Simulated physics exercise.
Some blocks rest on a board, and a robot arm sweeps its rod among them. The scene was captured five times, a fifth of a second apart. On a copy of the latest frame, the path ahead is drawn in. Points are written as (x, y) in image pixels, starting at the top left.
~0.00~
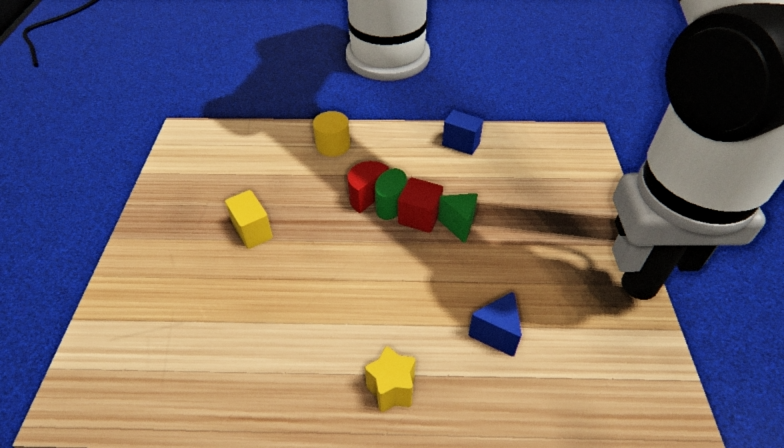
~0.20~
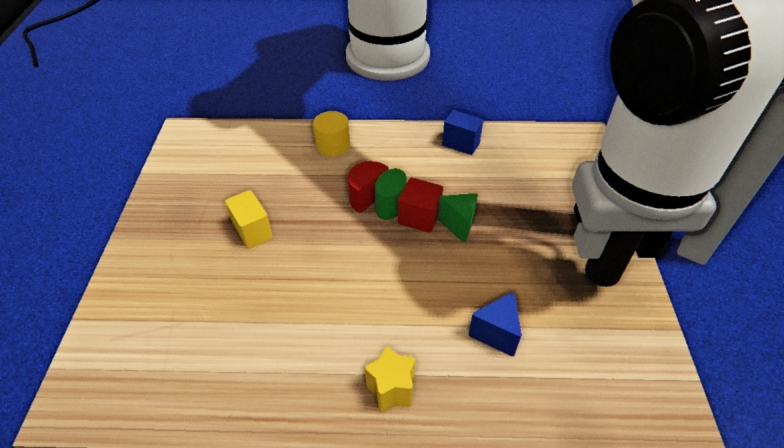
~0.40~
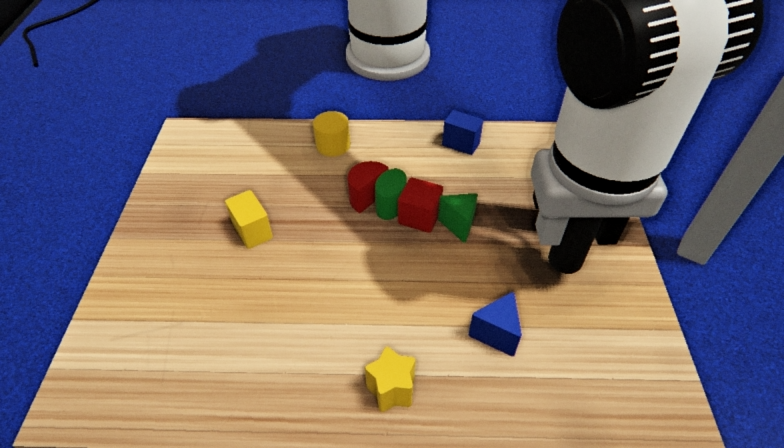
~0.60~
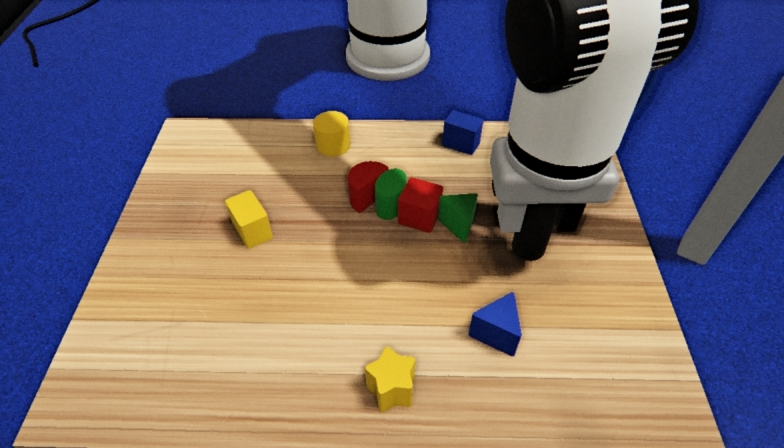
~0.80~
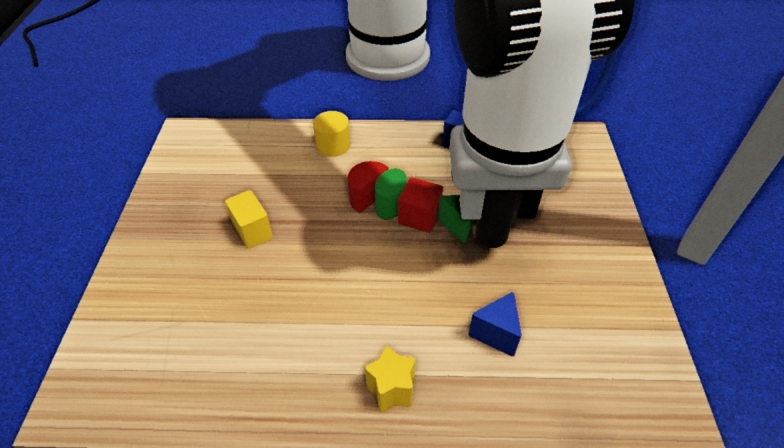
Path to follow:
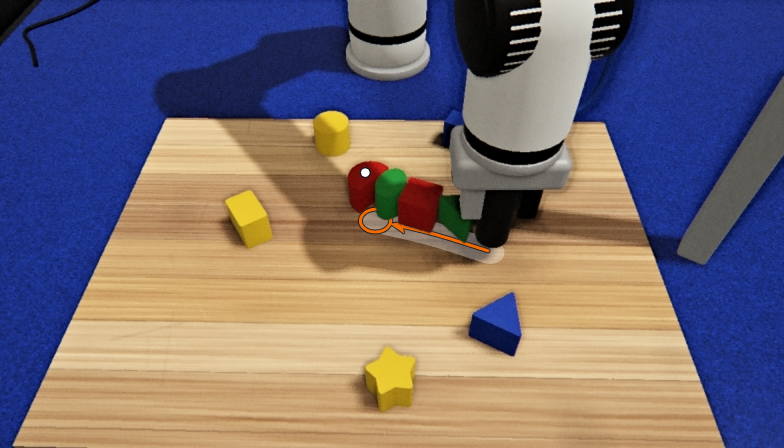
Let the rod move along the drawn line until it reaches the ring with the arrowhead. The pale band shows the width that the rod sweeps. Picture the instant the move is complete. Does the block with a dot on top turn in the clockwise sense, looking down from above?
My answer is no.
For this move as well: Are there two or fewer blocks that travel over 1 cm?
No, that is not how it ends up.
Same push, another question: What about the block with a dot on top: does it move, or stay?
Once the path ends, it is somewhere new.
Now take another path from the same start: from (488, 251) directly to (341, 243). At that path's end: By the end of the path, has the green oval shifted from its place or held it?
Left where it is.
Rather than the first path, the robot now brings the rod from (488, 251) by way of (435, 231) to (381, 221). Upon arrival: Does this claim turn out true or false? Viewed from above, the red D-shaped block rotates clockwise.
Verdict: False.
Drawn move, from (488, 251) by way of (450, 239) and (413, 229) to (376, 220); the dot is on the red D-shaped block.
On the path given first. One third of the way, rod at (451, 225); green triangle at (450, 194), turned 55° clockwise.
Two thirds of the way, rod at (412, 214); red D-shaped block at (349, 164), turned 45° anticlockwise; green oval at (376, 163); red four-sided block at (403, 179), turned 30° clockwise; green triangle at (442, 189), turned 80° clockwise.
At the end, rod at (375, 206); red D-shaped block at (348, 164), turned 50° anticlockwise; green oval at (373, 149), turned 15° anticlockwise; red four-sided block at (390, 175), turned 80° clockwise; green triangle at (442, 189), turned 80° clockwise.
